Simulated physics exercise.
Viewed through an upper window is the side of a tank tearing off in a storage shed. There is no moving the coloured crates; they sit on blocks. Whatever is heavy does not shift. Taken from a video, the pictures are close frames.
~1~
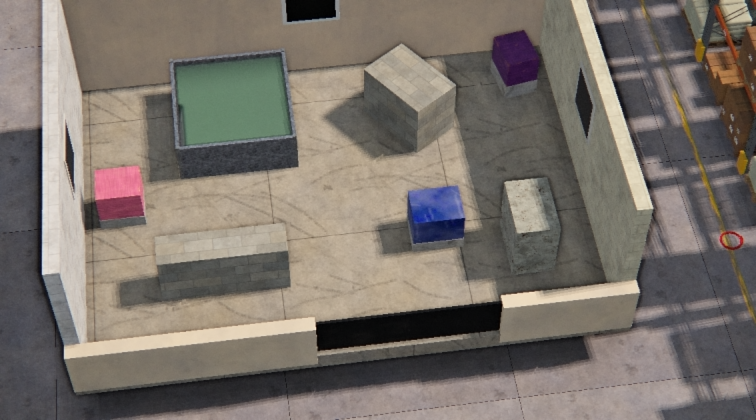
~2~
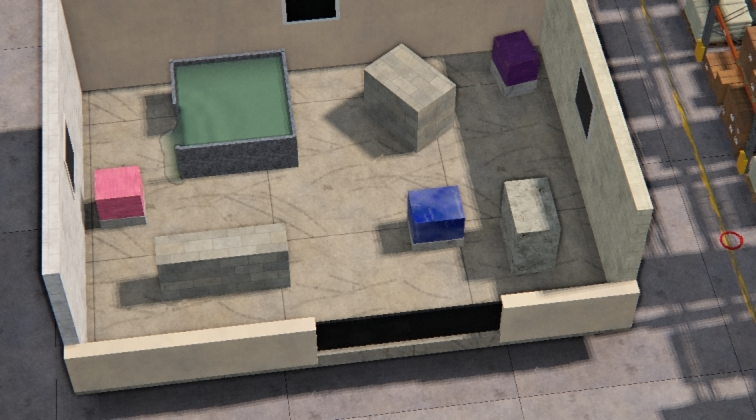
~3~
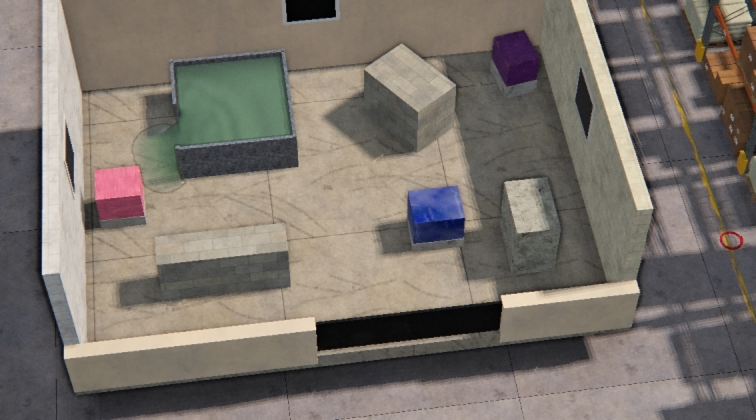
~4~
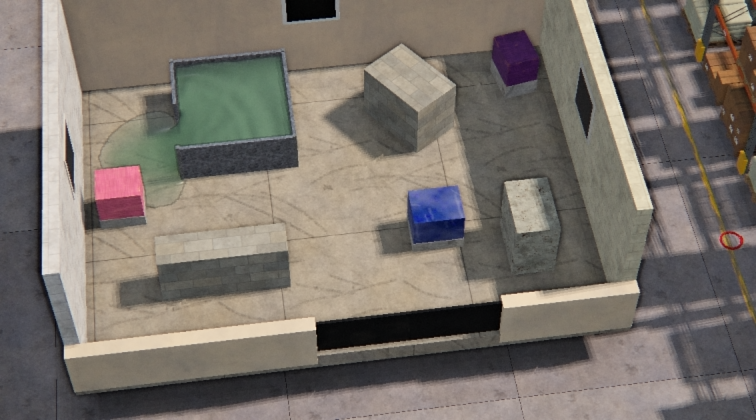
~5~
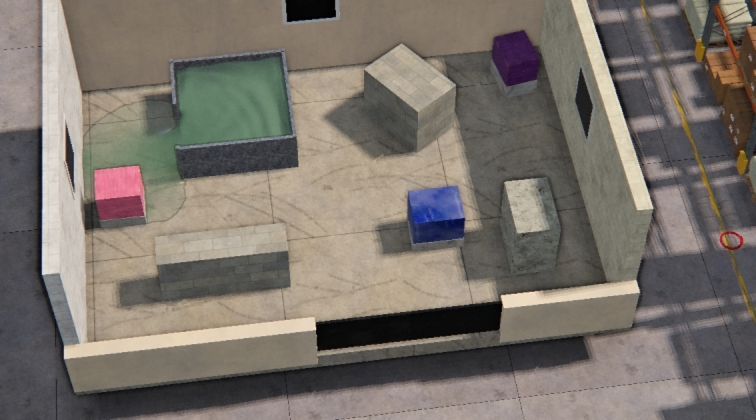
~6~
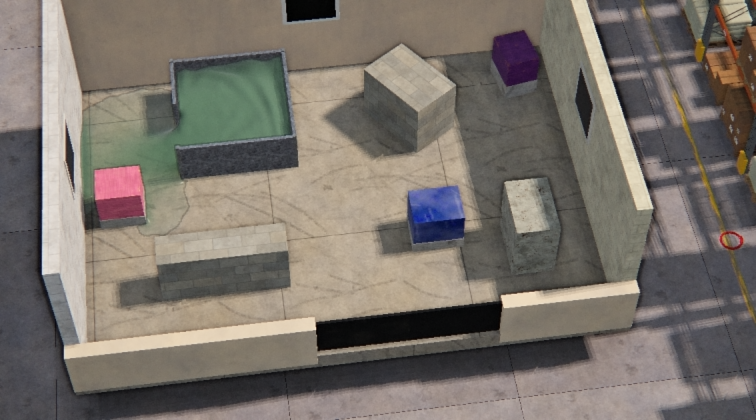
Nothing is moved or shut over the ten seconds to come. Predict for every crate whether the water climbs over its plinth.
In the end the blue crate remains untouched by water; the pink crate is touched by water; the purple crate remains untouched by water.
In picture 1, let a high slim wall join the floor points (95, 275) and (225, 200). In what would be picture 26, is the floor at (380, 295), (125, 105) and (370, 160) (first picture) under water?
As listed: No water, awash, clear.
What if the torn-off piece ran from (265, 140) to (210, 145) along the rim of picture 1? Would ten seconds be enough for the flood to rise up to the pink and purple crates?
So the pink crate remains untouched while the purple crate remains untouched.
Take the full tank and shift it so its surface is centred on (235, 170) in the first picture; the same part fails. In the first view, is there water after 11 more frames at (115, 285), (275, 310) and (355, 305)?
The first spot is inundated, the second not reached, and the third not reached.
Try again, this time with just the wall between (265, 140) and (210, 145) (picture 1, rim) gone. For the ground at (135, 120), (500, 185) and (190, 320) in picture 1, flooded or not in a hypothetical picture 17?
Okay, the first is left untouched, the next is left untouched, and the last is left untouched.
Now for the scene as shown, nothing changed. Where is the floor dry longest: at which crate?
The one in blue comes last.
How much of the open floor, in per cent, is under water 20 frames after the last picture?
I'd put it at roughly 35 per cent.
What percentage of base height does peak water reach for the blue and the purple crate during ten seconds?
Taking them in the order asked, 40 percent and 30 percent.
A moment on, water covers 15 % of the floor; the blue crate not reached, the pink crate water round its plinth, the purple crate not reached.
Next, water covers 20 % of the floor; the blue crate not reached, the pink crate water round its plinth, the purple crate not reached.
Then, water covers 35 % of the floor; the blue crate not reached, the pink crate water round its plinth, the purple crate not reached.
Later, water covers 65 % of the floor; the blue crate water round its plinth, the pink crate water round its plinth, the purple crate water round its plinth.
In the end, water covers 95 % of the floor; the blue crate stayed above the water, the pink crate was topped, the purple crate stayed above the water.
